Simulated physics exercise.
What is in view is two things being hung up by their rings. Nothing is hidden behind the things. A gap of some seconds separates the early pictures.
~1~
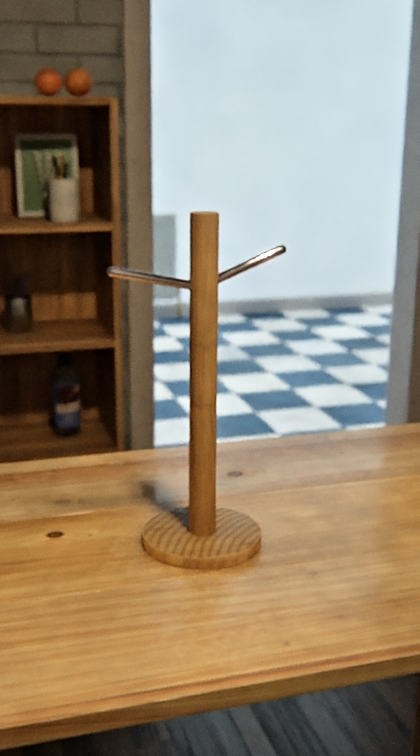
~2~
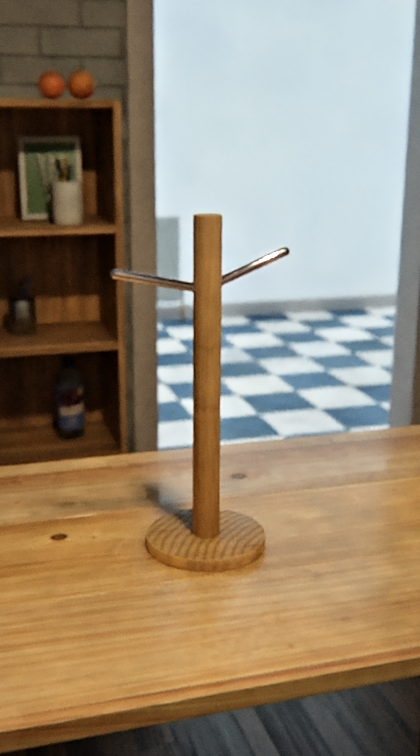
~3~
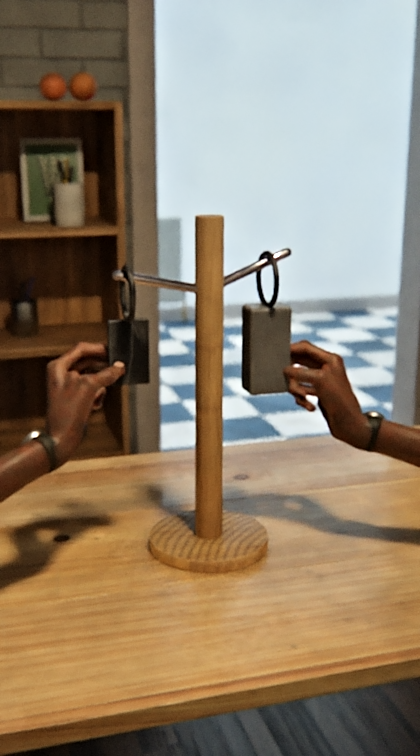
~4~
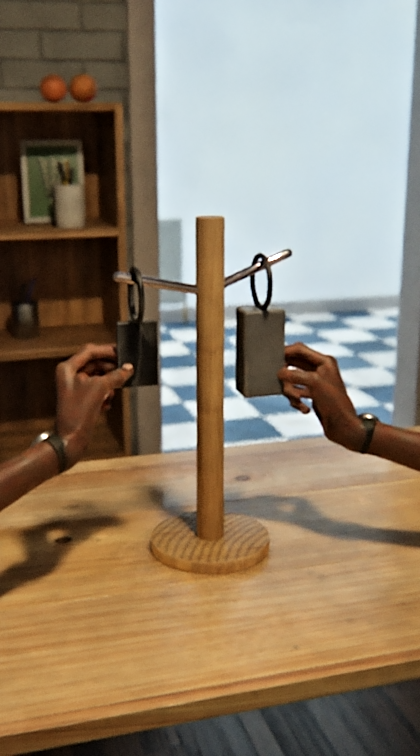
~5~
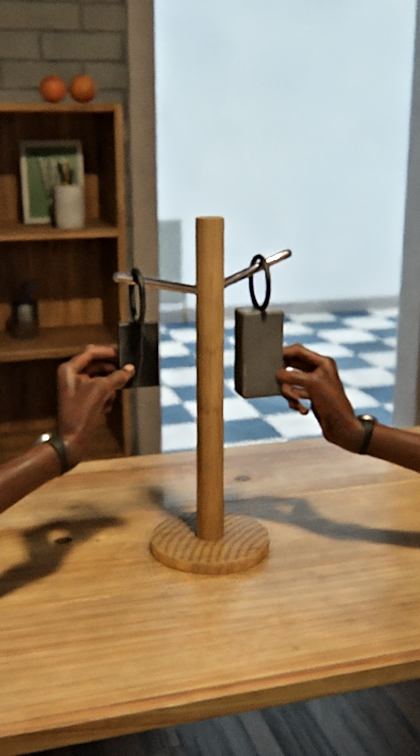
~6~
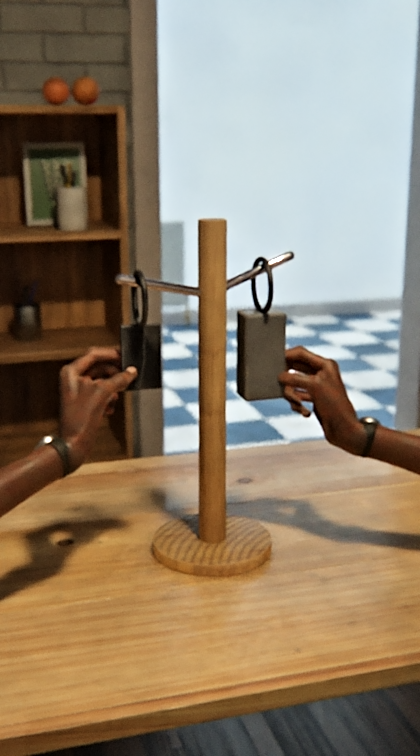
A wooden peg stand with a round base and two metal arms stands on a wooden table, seen from slightly above, with shelves at left and a blue-and-white checkered floor behind. At first it is bare; then two hands hold a black tag at left and a grey block-like pouch at right, ringed over the arms. Both shift slightly inward, still held, while the view drifts faintly.
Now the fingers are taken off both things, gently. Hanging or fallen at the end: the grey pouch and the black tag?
The grey pouch holds on, and the black tag holds on.
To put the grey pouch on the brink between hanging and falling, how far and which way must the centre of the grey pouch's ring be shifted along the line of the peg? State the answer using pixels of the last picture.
Shift it right by 32 pixels.
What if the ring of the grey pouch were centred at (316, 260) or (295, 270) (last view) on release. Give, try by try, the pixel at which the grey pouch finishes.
It settles near (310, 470) and near (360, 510), respectively.
Then, 0.16 s later than the last frame, grey pouch tilted by 15° near (251, 339); black tag at rest near (141, 331).
When it is over, the grey pouch hangs there, near (251, 339); the black tag hangs there, near (141, 331).
